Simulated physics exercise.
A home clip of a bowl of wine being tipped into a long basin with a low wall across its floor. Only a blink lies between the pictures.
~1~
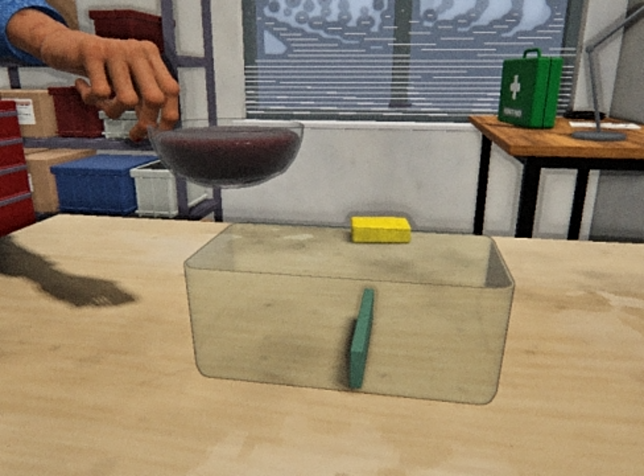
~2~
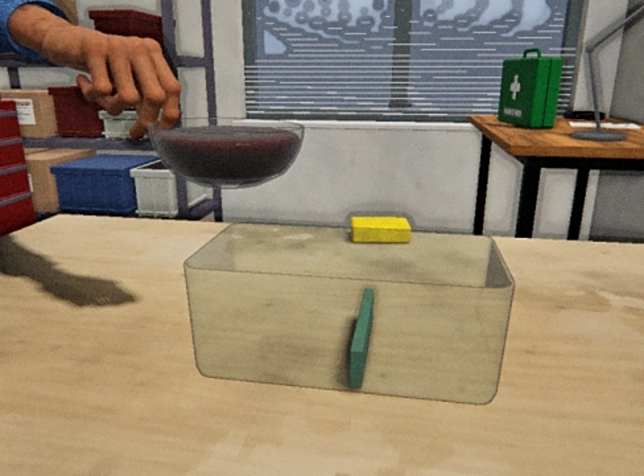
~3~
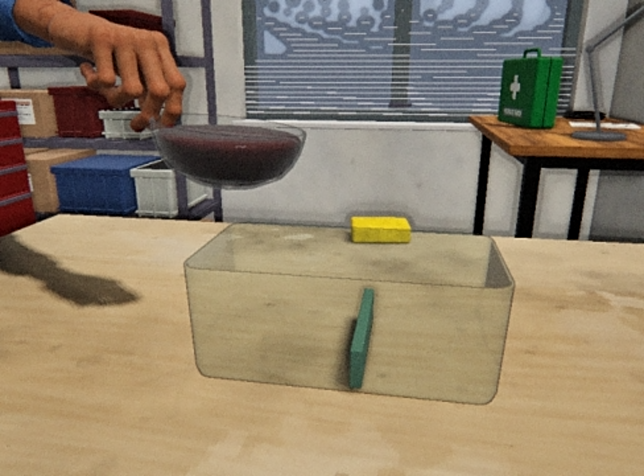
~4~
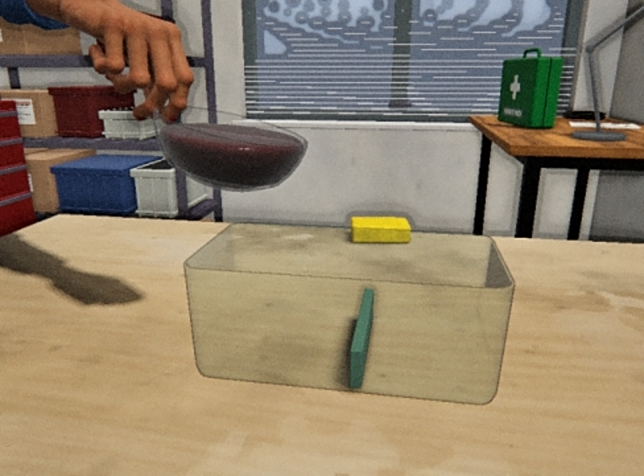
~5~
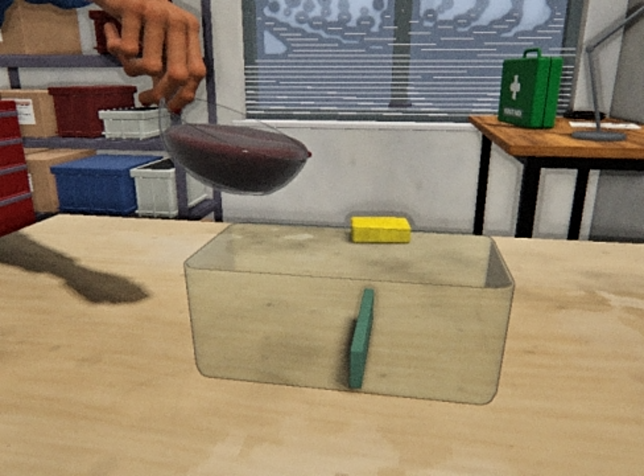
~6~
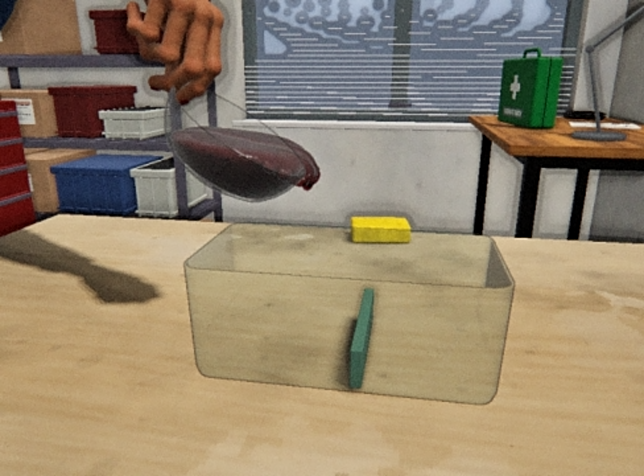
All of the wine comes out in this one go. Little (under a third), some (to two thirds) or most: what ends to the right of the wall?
The share right of the wall is not even a third.
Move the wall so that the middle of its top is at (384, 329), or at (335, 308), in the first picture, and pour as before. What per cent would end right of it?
The first gives 15 %, the second 55 %.
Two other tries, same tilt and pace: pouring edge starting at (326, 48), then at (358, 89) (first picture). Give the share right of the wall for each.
The first gives 60 %, the second 70 %.
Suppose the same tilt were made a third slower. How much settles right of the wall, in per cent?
It comes to 30 per cent or so.
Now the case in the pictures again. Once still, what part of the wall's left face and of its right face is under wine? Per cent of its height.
The left part 50 per cent, the right part 10.
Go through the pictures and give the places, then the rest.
In the first frame, tilt 0°; pouring edge (301, 128); surface from (163, 132) to (300, 135); the long basin's rim runs from (210, 243) to (502, 260); the wall's top is at (364, 317).
In the second frame, tilt 2°; pouring edge (302, 131); surface from (164, 131) to (300, 136).
In the third frame, tilt 6°; pouring edge (303, 137); surface from (166, 128) to (301, 140).
In the fourth frame, tilt 14°; pouring edge (305, 147); surface from (170, 126) to (305, 143).
In the fifth frame, tilt 24°; pouring edge (305, 161); surface from (173, 127) to (300, 150); 3 per cent is over the edge.
In the sixth frame, tilt 35°; pouring edge (302, 177); surface from (179, 130) to (291, 157); 13 per cent is over the edge.
A moment on, the bowl is tipped right over and 3 per cent is still to pour, 74 is left of the wall and 15 right of it.
Next, the bowl is tipped right over and 0 per cent is still to pour, 77 is left of the wall and 16 right of it.
Then the bowl is tipped right over and 0 per cent is still to pour, 78 is left of the wall and 17 right of it.
Later the bowl is tipped right over and 0 per cent is still to pour, 78 is left of the wall and 17 right of it.
Finally, 78 per cent lies left of the wall, 17 right of it and 5 outside.
